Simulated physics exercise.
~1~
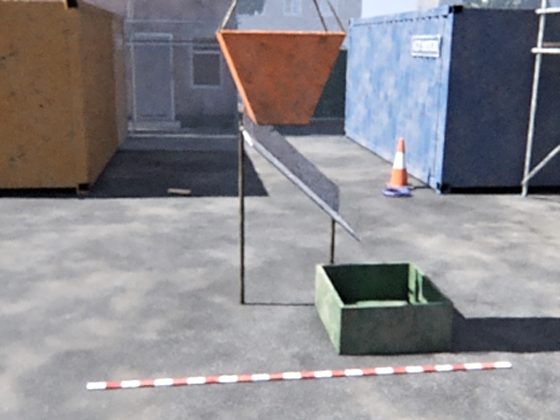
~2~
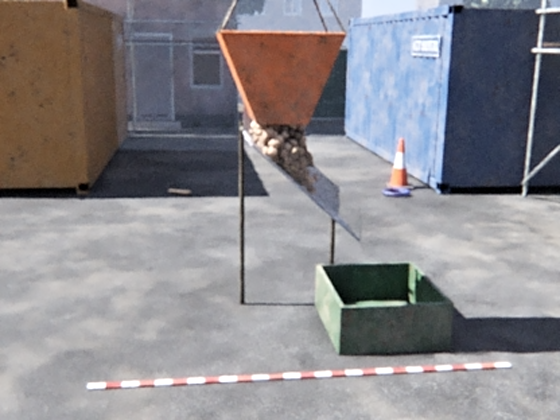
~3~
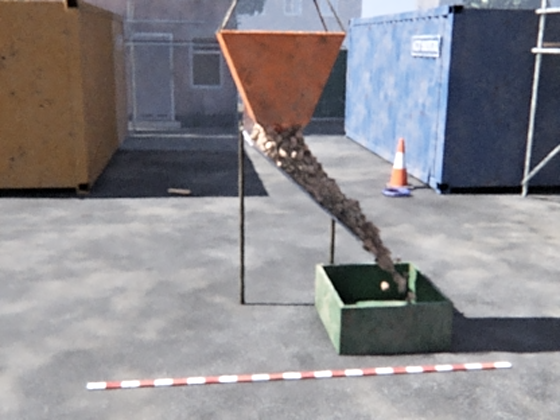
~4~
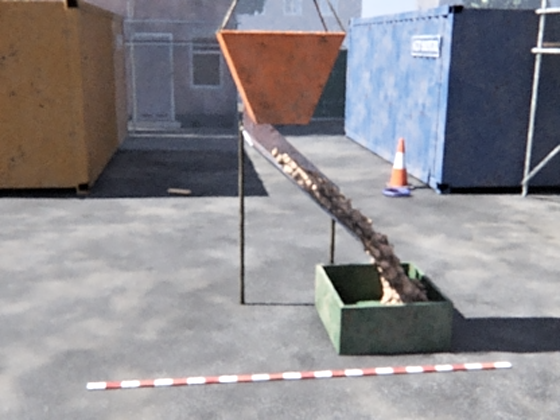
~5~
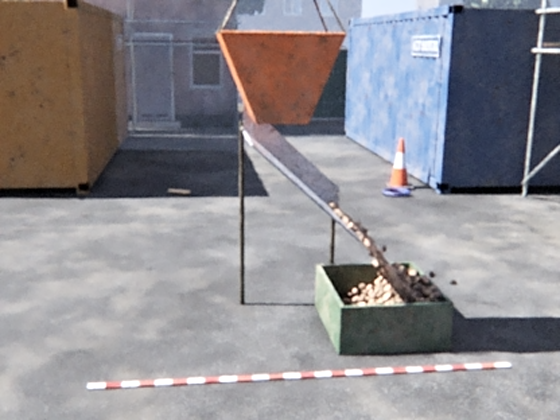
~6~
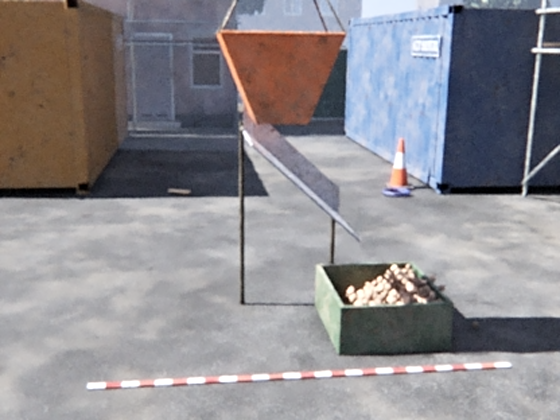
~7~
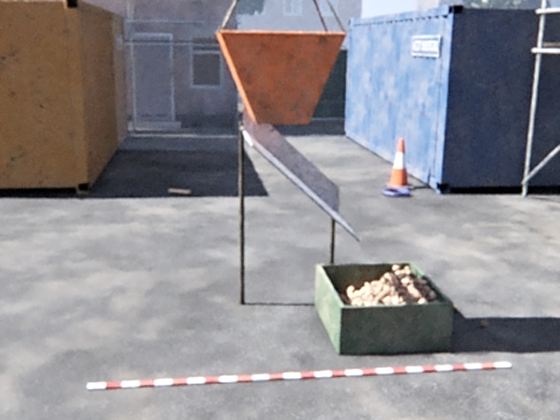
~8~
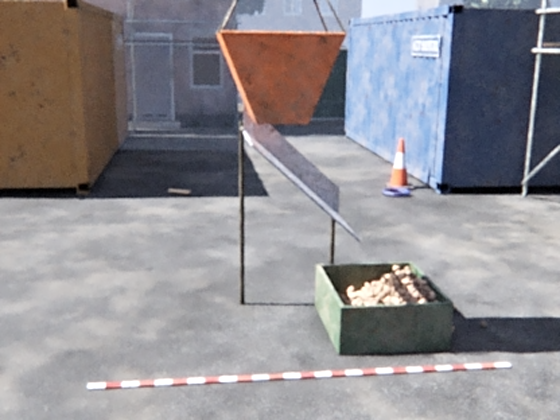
In a paved yard between shipping containers, a hanging orange skip let a load of rounded stones out of its bottom onto a sloping metal slide; they streamed down to the right into a green bin and settled there in a pale heap.
